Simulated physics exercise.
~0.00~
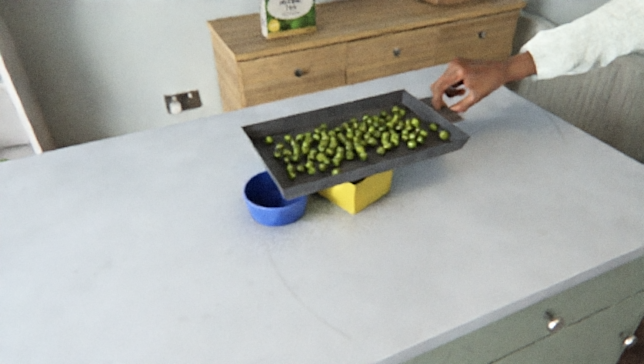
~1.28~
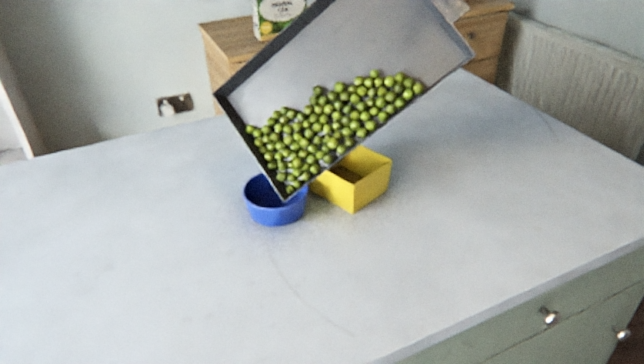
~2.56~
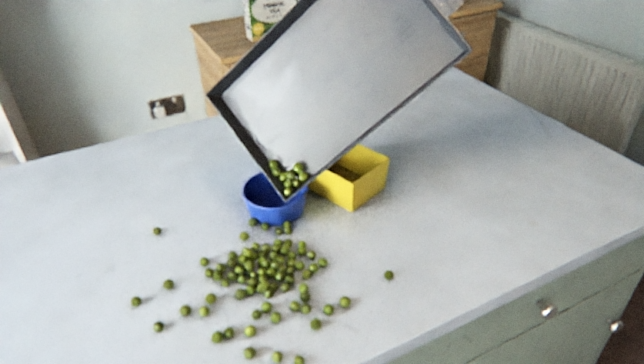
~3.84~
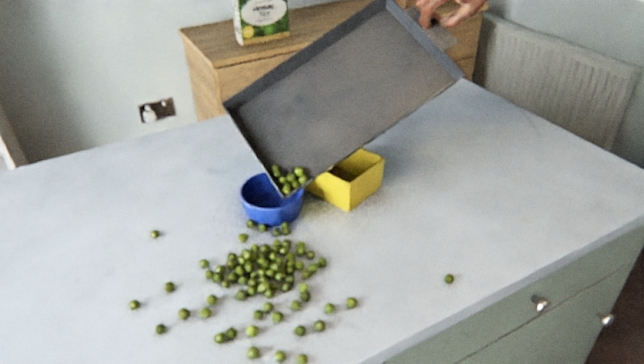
Tray of small green olives tipping steeply over a blue dish, spilling most across the table, then easing back with a few left.
